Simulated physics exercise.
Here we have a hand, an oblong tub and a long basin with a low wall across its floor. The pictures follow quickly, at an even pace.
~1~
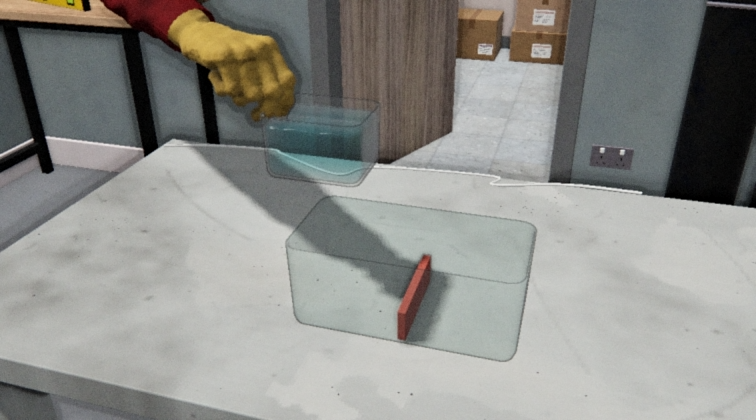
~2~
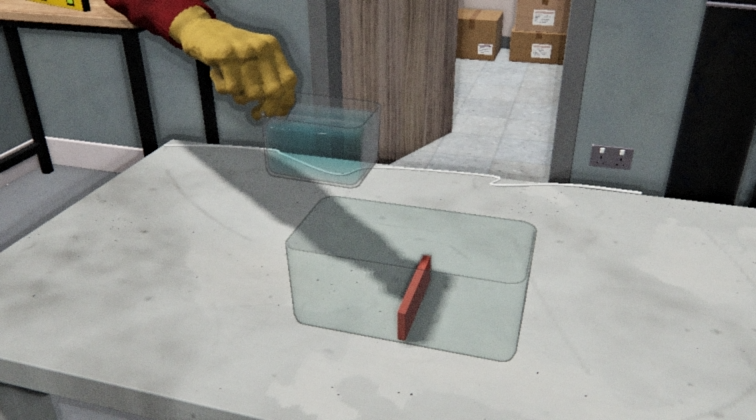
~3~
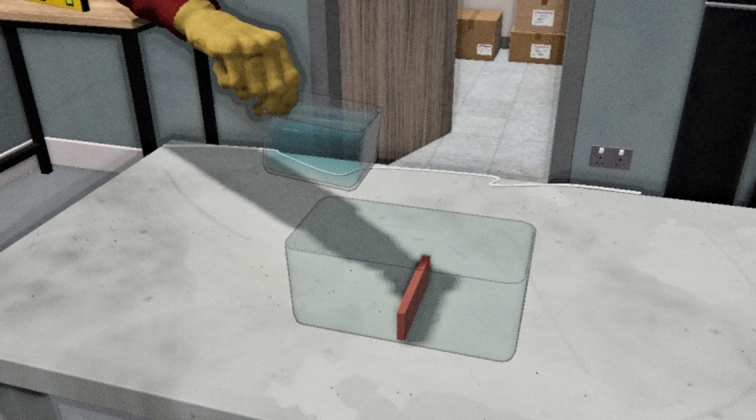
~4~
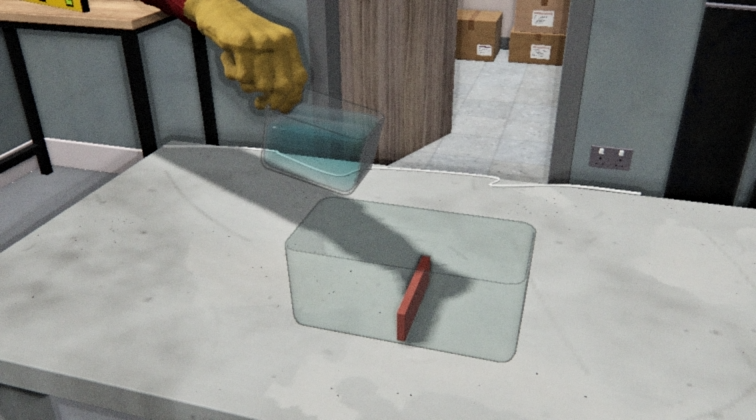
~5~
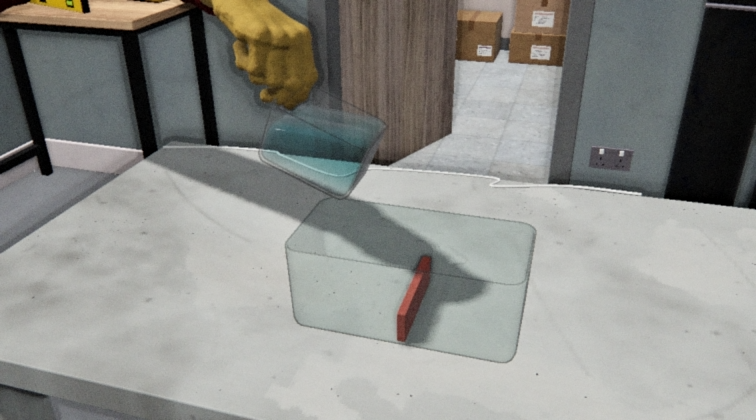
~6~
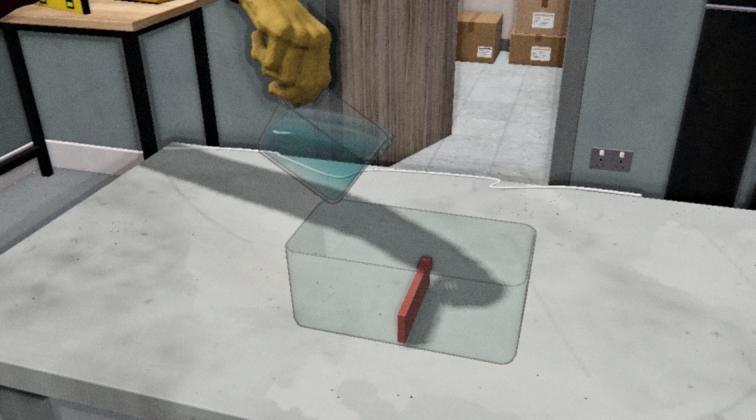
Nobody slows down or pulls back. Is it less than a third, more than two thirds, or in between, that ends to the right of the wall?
The share right of the wall is between a third and two thirds.
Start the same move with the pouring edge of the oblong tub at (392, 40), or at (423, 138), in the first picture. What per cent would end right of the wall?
About 80 and 90 per cent.
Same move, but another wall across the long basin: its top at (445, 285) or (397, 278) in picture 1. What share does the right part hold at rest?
In turn 10 and 75 in a hundred.
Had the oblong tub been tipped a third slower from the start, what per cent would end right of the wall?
Some 65 per cent.
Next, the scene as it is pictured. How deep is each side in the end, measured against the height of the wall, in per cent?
Some 40 per cent left and 50 right.
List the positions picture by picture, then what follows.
In the first frame, it leans 0°; its right rim is at (371, 115); the water meets the walls at (278, 113) and (371, 122); the long basin's rim runs from (305, 220) to (532, 254); the wall's top is at (415, 283).
In the second frame, it leans 2°; its right rim is at (371, 117); the water meets the walls at (279, 113) and (372, 123).
In the third frame, it leans 6°; its right rim is at (373, 121); the water meets the walls at (279, 112) and (373, 125).
In the fourth frame, it leans 13°; its right rim is at (375, 129); the water meets the walls at (280, 113) and (375, 127).
In the fifth frame, it leans 22°; its right rim is at (378, 138); the water meets the walls at (282, 115) and (380, 131); 1 per cent is over the edge.
In the sixth frame, it leans 33°; its right rim is at (378, 150); the water meets the walls at (277, 122) and (376, 139); 5 per cent is over the edge.
A moment on, the oblong tub is tipped on its side and 28 per cent is still to pour, 7 is left of the wall and 30 right of it.
Next, the oblong tub is tipped right over and 5 per cent is still to pour, 34 is left of the wall and 55 right of it.
Then the oblong tub is tipped right over and 0 per cent is still to pour, 43 is left of the wall and 54 right of it.
Later the oblong tub is tipped right over and 0 per cent is still to pour, 44 is left of the wall and 55 right of it.
Finally, 44 per cent lies left of the wall, 55 right of it and 1 outside.
